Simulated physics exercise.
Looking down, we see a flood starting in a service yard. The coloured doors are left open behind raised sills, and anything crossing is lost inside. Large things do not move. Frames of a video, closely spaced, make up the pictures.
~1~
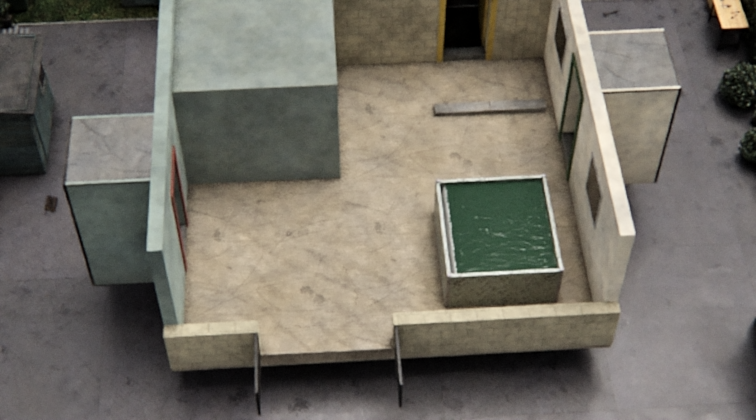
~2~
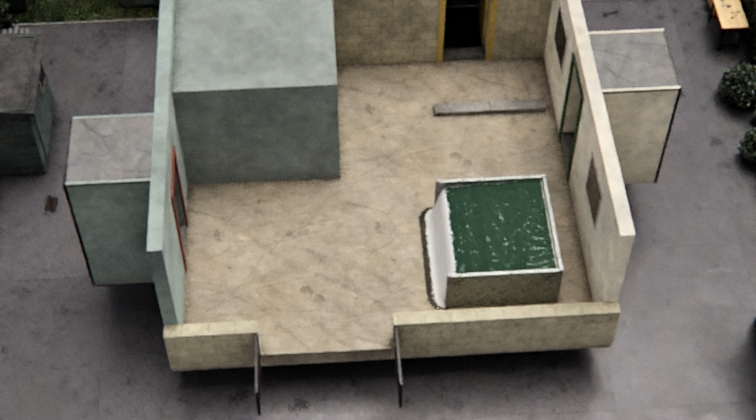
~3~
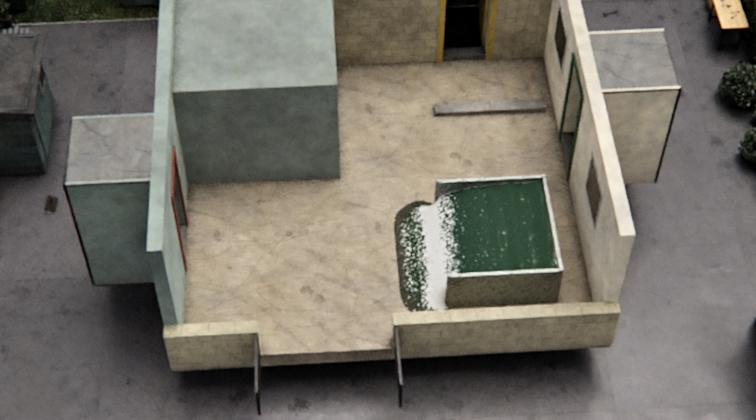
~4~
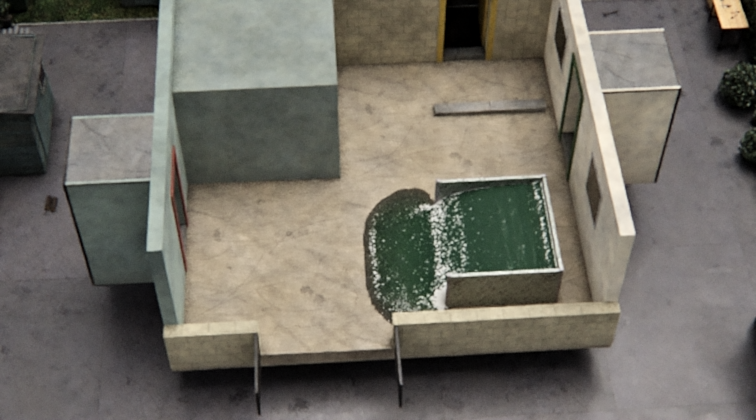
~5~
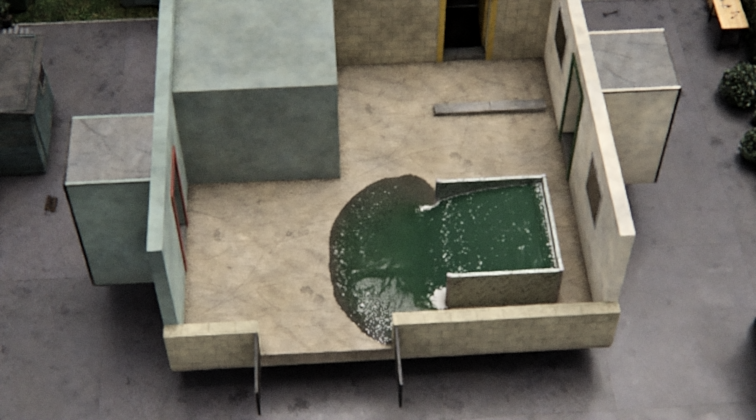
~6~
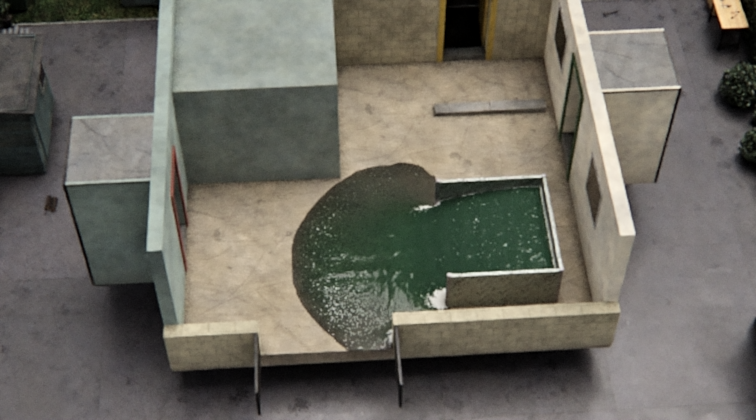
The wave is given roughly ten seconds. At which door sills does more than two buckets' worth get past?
The yellow door passes two buckets or less; the green door passes two buckets or less; the red door passes more than two buckets.
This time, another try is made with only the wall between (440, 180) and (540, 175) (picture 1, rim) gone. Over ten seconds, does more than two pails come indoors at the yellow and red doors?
Then: Yellow door takes more; red door holds.
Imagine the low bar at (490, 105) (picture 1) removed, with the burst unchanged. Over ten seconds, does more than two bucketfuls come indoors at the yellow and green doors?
Outcome: Yellow door admits too little; green door admits too little.
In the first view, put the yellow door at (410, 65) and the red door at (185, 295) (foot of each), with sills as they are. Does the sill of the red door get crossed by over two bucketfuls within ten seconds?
I'd say the red door beats the mark.
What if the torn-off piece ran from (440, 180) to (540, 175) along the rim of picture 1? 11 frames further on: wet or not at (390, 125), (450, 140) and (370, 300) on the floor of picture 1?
Going through them, the first would be submerged, the next submerged and the last still bare.
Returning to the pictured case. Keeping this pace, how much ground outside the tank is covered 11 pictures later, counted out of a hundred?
It works out to about 55 in a hundred.
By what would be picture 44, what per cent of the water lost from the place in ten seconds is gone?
Near 75 in a hundred.
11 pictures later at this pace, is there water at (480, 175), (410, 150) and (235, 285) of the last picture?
First spot spared, second spot spared, third spot submerged.
A moment on, water covers 50 % of the floor; the yellow door not reached, the green door not reached, the red door under two buckets in.
Next, water covers 55 % of the floor; the yellow door not reached, the green door not reached, the red door far over two buckets in.
Then, water covers 60 % of the floor; the yellow door not reached, the green door not reached, the red door far over two buckets in.
Later, water covers 70 % of the floor; the yellow door wet at the sill, nothing in, the green door not reached, the red door far over two buckets in.
In the end, water covers 90 % of the floor; the yellow door wet at the sill, nothing in, the green door wet at the sill, nothing in, the red door far over two buckets in.
